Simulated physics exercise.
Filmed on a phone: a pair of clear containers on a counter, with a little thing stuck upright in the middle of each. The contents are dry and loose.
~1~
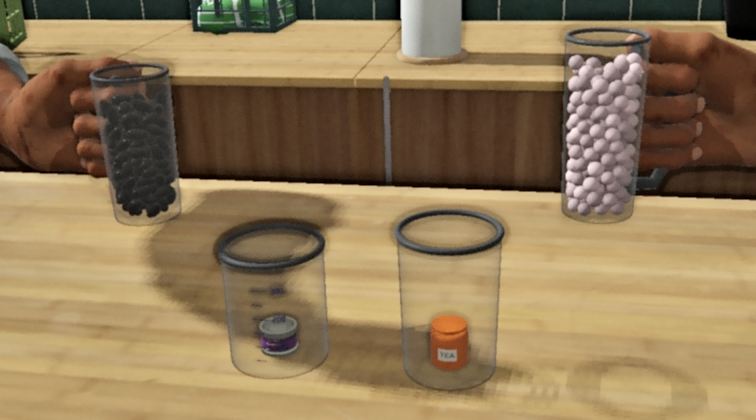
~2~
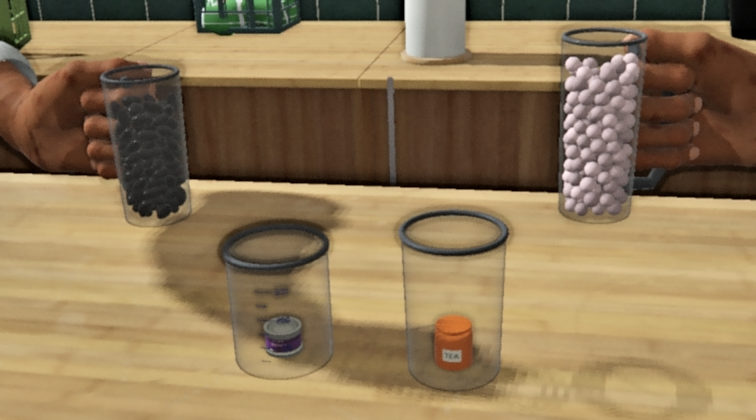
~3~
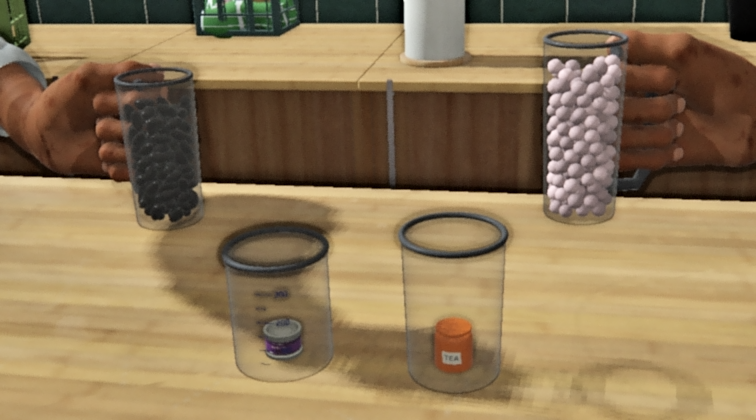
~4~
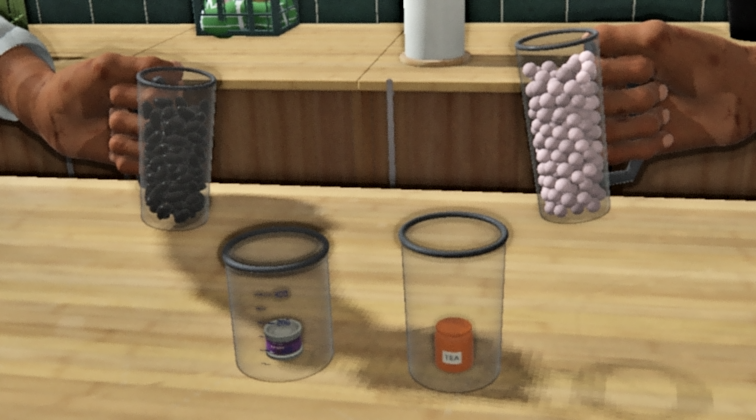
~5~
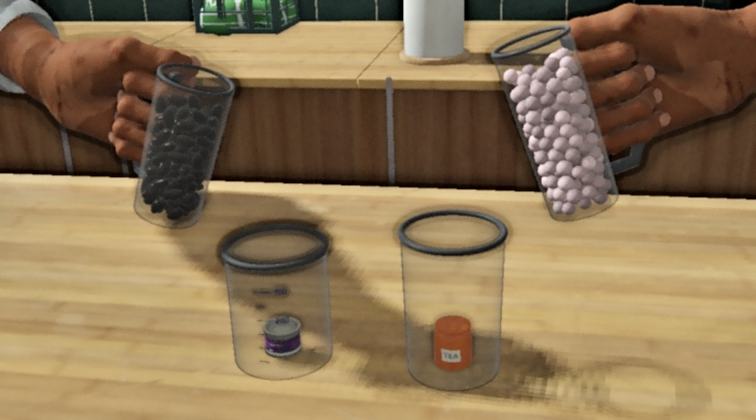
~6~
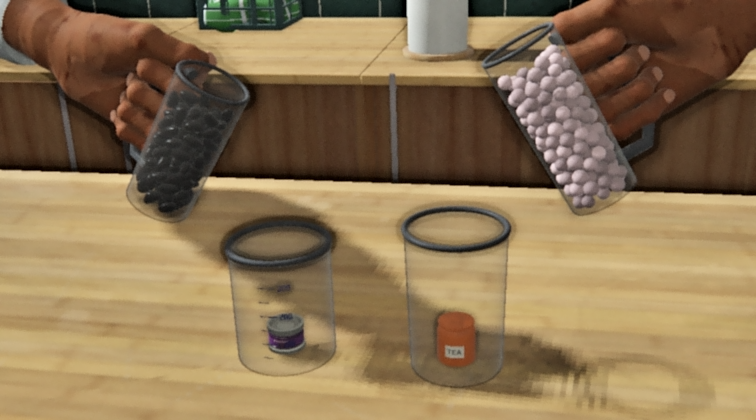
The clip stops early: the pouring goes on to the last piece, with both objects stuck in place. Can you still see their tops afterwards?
In the end the left object is covered over, and the right object is covered over.
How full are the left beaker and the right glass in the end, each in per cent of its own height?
Left about 50, right about 50.
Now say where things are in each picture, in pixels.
The first picture shows small tin in the left beaker at (279, 336), a quarter of its height or less; left cup at (139, 145), nearly full of black beans; small canister in the right glass at (449, 342), a quarter of its height or less; right cup at (602, 126), nearly full of sugar pearls.
The second picture shows left cup at (150, 146), upright; right cup at (599, 127), upright.
The third picture shows left cup at (163, 149), upright; right cup at (582, 128), upright.
The fourth picture shows left cup at (176, 150), tipped 8°; right cup at (566, 127), tipped 8°.
The fifth picture shows left cup at (181, 148), tipped 19°; right cup at (558, 125), tipped 19°.
The sixth picture shows small tin in the left beaker at (286, 334); left cup at (185, 144), tipped 31°; small canister in the right glass at (456, 339); right cup at (562, 122), tipped 31°.
Then, 0.49 s after the last picture, left beaker empty, all of its cupful still in the cup; right glass empty, all of its cupful still in the cup.
Then, 1.02 s after the last picture, left beaker nearly empty, nearly all of its cupful still in the cup; right glass nearly empty, most of its cupful still in the cup.
Then, 1.65 s after the last picture, left beaker a third full, none of its cupful still in the cup; right glass half full, none of its cupful still in the cup.
At rest, left beaker half full (surface near (283, 294)), nothing beside it; right glass half full (surface near (456, 294)), nothing beside it; the left thing is covered; the right thing is covered.
